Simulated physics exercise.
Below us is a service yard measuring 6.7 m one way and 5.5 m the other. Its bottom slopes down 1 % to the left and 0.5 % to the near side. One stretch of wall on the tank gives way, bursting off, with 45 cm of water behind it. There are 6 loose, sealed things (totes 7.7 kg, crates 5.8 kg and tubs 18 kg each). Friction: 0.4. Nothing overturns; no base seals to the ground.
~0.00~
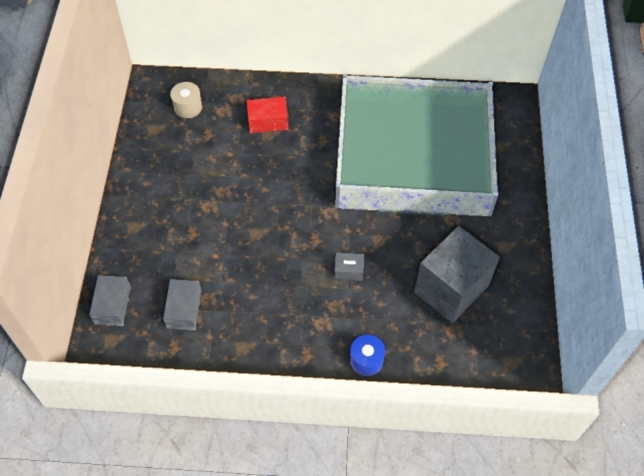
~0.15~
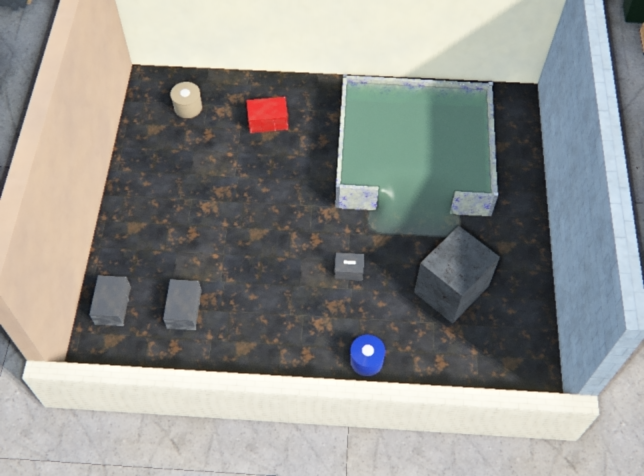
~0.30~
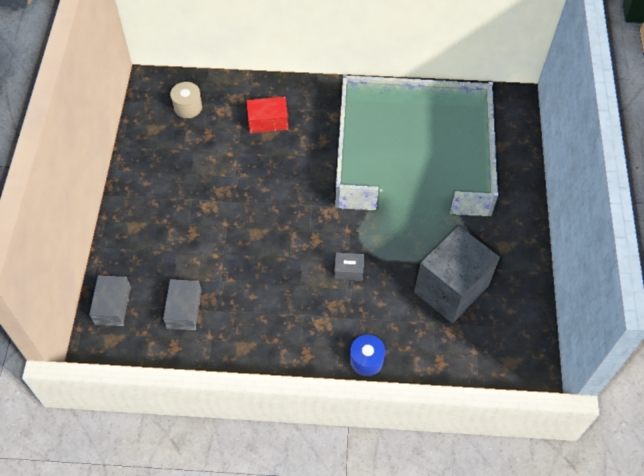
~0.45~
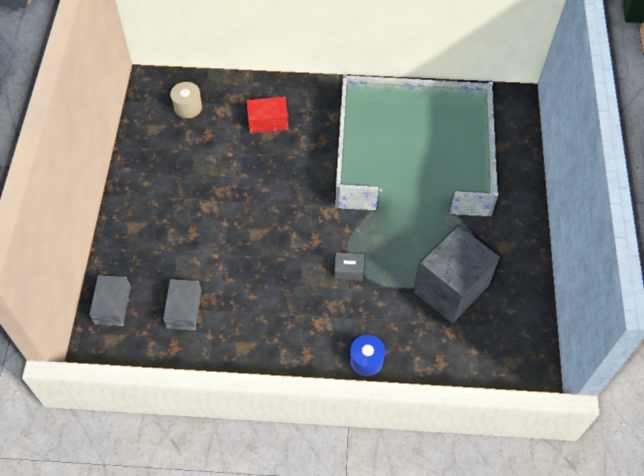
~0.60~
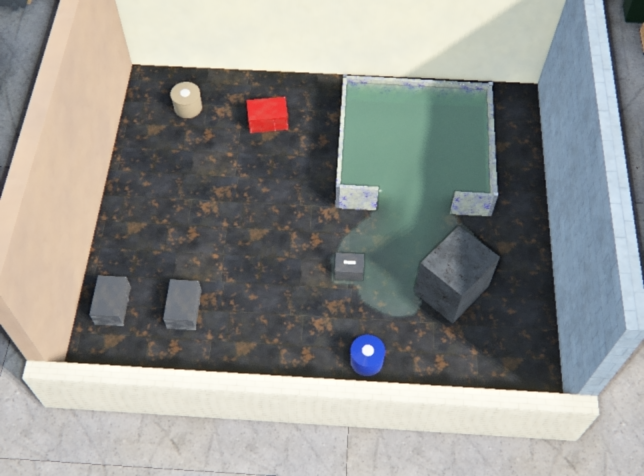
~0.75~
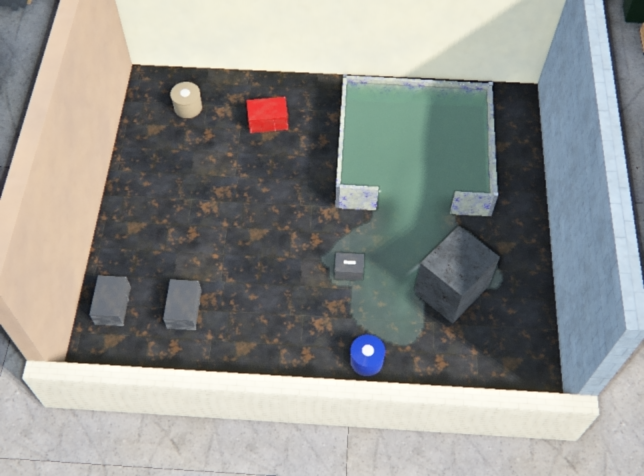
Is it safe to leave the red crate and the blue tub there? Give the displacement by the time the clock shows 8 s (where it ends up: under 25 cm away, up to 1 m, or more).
My prediction: Red crate: Scarcely budges. Blue tub: Is displaced far.
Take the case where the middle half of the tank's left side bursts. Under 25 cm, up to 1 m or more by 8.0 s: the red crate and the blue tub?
Outcome - red crate: Long-distance displacement, blue tub: No real movement.
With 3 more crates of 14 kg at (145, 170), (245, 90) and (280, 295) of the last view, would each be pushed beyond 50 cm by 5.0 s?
Order as asked - not as far, not as far, farther.
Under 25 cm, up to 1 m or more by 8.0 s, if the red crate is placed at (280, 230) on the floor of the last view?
What happens is that it keeps still.
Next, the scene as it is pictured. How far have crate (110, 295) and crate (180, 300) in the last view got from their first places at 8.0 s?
Lab note - net shifts in order: 400 cm; 300 cm.
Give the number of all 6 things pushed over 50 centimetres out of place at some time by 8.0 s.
I make it 4.
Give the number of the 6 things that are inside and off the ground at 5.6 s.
I'd say 1 of them.
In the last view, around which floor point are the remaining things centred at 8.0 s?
Mean position approx. (196, 133).
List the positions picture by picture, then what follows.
The red crate at (267, 108) rests on the ground; the blue tub at (368, 351) rests on the ground; 4.5 m2 under water; 0 of 6 have shifted, in the first frame.
The red crate at (267, 108) rests on the ground; the blue tub at (368, 351), on the bottom; water covers 4.9 m2; 0 of 6 have shifted, in the second frame.
The red crate at (267, 108) rests on the ground; the blue tub at (368, 351), on the bottom; 5.6 m2 under water; 0 of 6 have shifted, in the third frame.
The red crate at (267, 108), on the bottom; the blue tub at (368, 351) rests on the ground; water covers 6.2 m2; 0 of 6 have shifted, in the fourth frame.
The red crate at (267, 108) rests on the ground; the blue tub at (368, 351), on the bottom; water covers 6.7 m2; 0 of 6 have shifted, in the fifth frame.
The red crate at (267, 108), on the bottom; the blue tub at (368, 351), on the bottom; 7.2 m2 under water; 0 of 6 have shifted, in the sixth frame.
After 1.6 s the red crate is near (267, 108), 0.0 m from its start, aground; the blue tub is near (358, 373), 0.3 m from its start, aground; 0 afloat.
After 3.6 s the red crate is near (267, 108), 0.0 m from its start, aground; the blue tub is near (249, 343), 1.6 m from its start, afloat; 2 afloat.
After 5.6 s the red crate is near (267, 108), 0.0 m from its start, aground; the blue tub is near (140, 293), 3.2 m from its start, aground; 1 afloat.
After 8.0 s the red crate is near (269, 108), 0.0 m from its start, aground; the blue tub is near (146, 255), 3.4 m from its start, aground; 3 afloat.
